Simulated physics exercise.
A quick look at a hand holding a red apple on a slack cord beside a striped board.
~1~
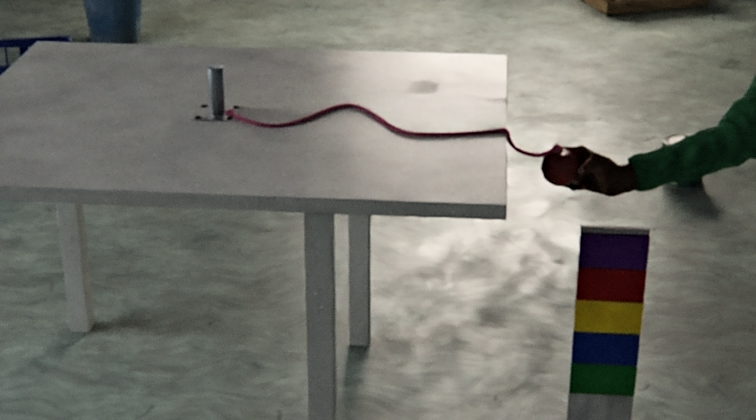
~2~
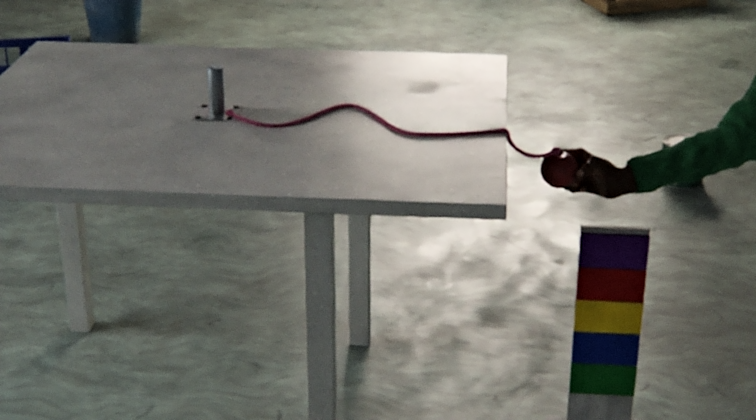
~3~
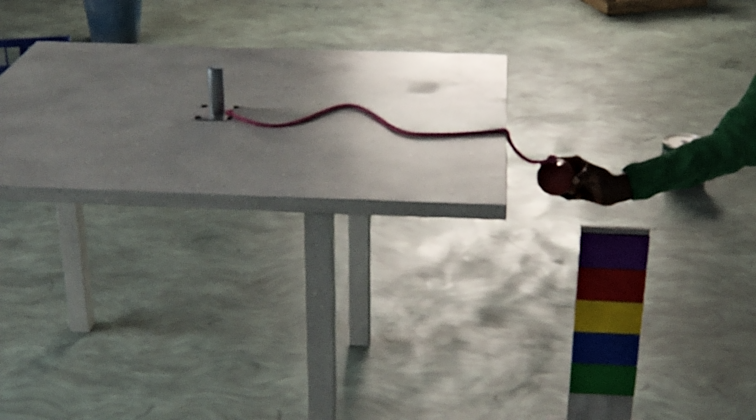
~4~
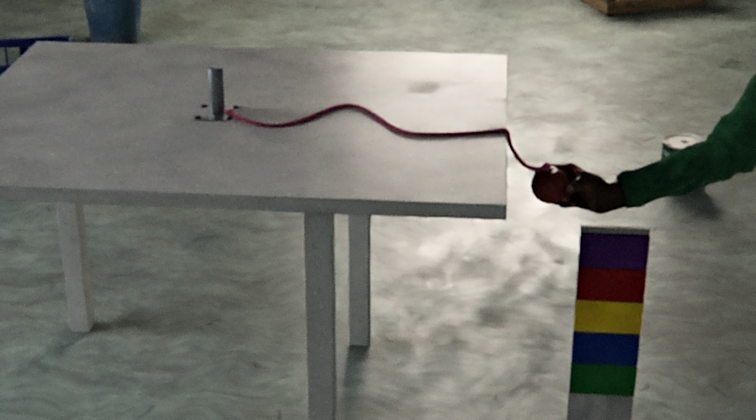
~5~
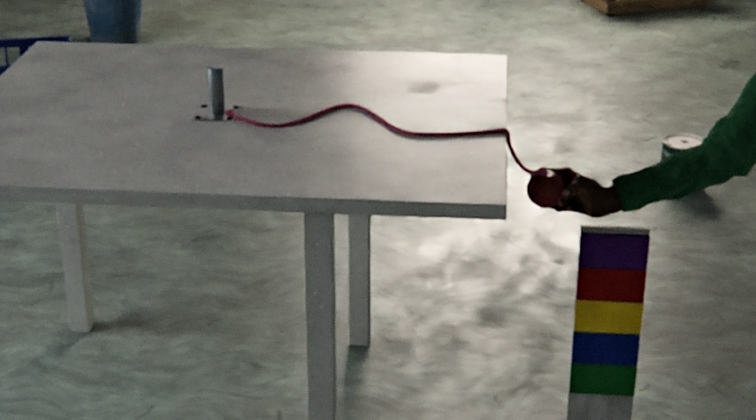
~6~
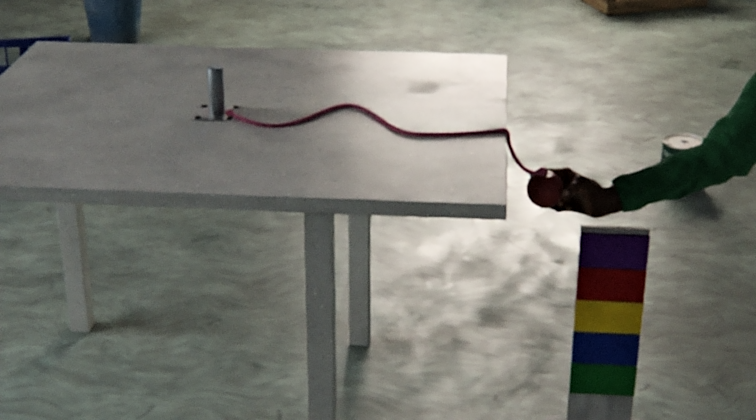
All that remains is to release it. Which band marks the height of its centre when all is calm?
The red one.
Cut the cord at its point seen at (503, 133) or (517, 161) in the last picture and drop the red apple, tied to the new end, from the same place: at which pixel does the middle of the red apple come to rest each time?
The places are (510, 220) and (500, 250).
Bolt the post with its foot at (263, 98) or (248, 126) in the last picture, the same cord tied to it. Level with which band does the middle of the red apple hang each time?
In that order: Yellow; yellow.
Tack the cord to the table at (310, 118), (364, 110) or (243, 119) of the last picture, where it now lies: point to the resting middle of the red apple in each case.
In that order: (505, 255), (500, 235) and (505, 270).
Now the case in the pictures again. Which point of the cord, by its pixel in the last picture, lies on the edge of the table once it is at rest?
At (431, 135), roughly.
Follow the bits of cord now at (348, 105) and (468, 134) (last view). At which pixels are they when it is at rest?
Near (383, 121) and (507, 165).
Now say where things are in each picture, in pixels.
In the first picture, red apple (560, 167); purple (614, 253); red (611, 285); yellow (608, 318); blue (606, 350); green (603, 381).
In the second picture, red apple (559, 170); cord through (255, 123) (316, 115) (370, 112) (412, 134) (492, 132).
In the third picture, red apple (555, 177).
In the fourth picture, red apple (549, 185); cord through (255, 123) (316, 115) (370, 112) (412, 134) (492, 132).
In the fifth picture, red apple (545, 189).
In the sixth picture, red apple (545, 189); cord through (255, 123) (316, 115) (370, 112) (412, 134) (492, 132).
Early on, apple near (514, 260); level with purple.
Midway, apple near (486, 274); level with red.
Finally, apple near (504, 277); level with red. The cord holds its middle at red.
